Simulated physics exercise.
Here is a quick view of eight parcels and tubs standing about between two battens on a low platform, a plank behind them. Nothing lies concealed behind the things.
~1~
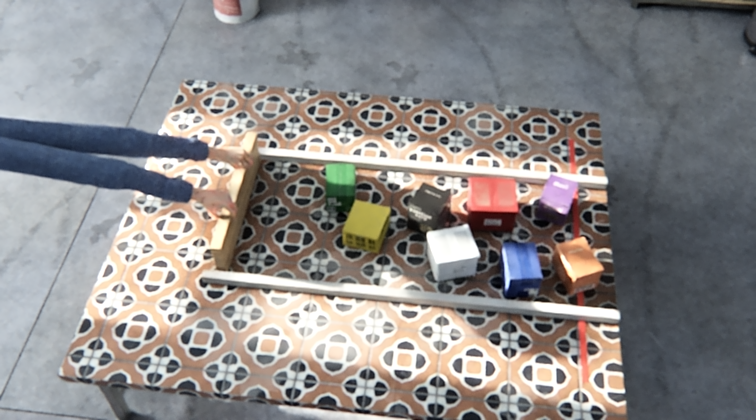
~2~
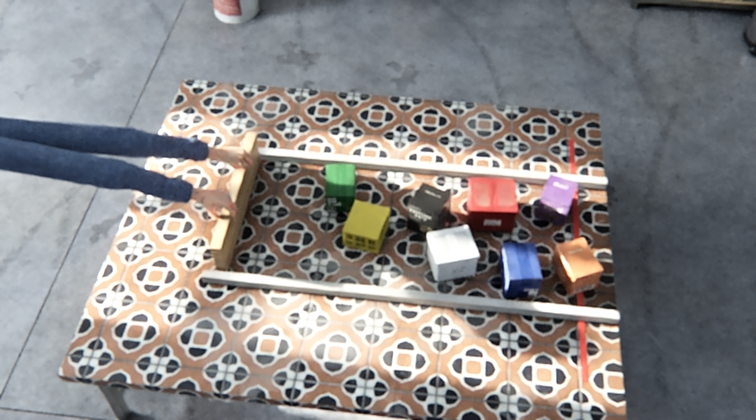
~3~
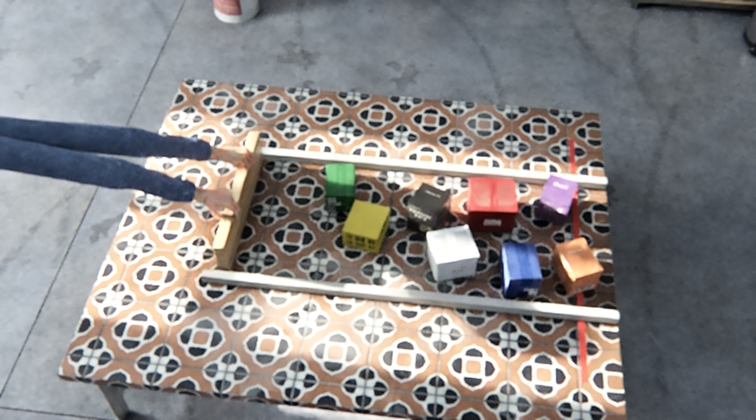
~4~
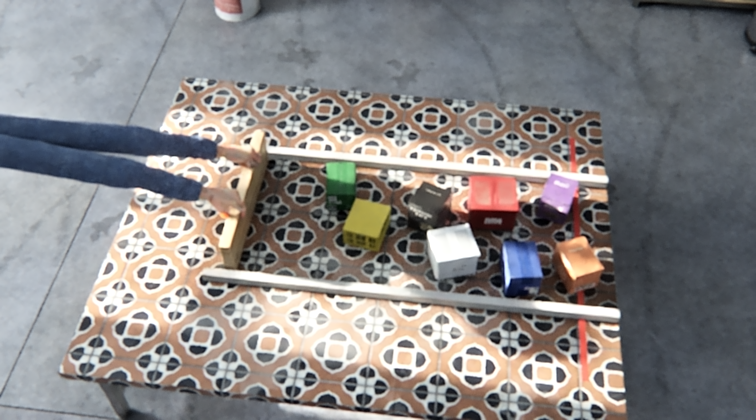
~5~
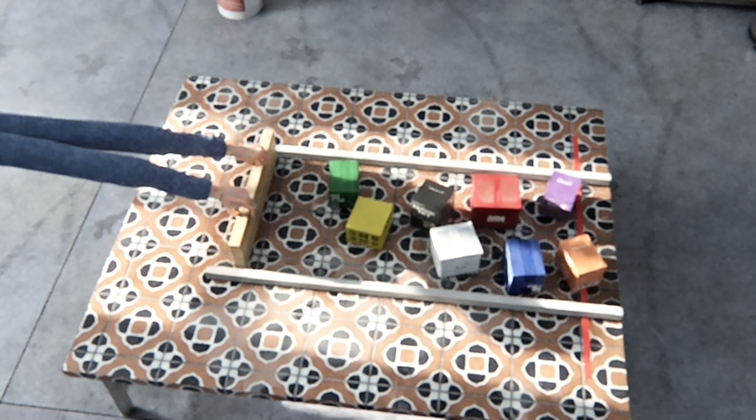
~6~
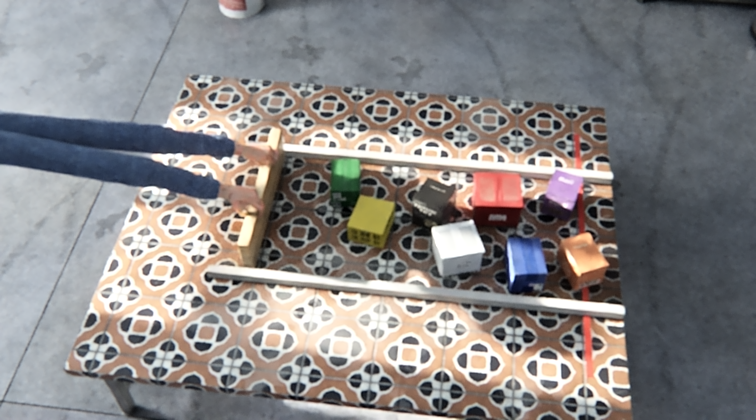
Two hands slide a wooden plank slightly to the right between two battens on a patterned low platform, while the eight boxes and tubs ahead of it, from green and yellow to purple and orange, stay essentially in place.
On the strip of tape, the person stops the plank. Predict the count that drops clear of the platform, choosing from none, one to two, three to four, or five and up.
At least five drop.
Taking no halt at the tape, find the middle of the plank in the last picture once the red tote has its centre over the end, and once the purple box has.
First one: Around (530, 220). Other one: Around (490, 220).
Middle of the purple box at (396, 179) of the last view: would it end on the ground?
In that case it ends up off.
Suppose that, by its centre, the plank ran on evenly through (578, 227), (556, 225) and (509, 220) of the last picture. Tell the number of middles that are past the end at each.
The counts would come out as 6, 4 and 2.
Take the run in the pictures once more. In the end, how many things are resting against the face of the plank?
Count: 2.
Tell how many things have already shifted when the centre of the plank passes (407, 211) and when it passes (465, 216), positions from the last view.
That makes 5 at the first spot and 8 at the second.
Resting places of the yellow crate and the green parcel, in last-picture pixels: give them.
Going in order: First (611, 245), then (598, 205).
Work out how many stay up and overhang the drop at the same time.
It totals 1.
Early on, none off yet; orange box at rest near (581, 261); purple box at rest near (562, 195); blue box at rest near (525, 265).
A while later, none off yet; orange box at rest near (581, 261); purple box travelled a little near (570, 194); blue box travelled a little near (537, 270).
Further along, two off so far; orange box in the air near (636, 317); purple box down on the ground near (632, 268); blue box travelled well along near (622, 282).
Finally, the number that fall off is five or more; lost, black box, white tote, red tote, blue box, purple box and orange box.
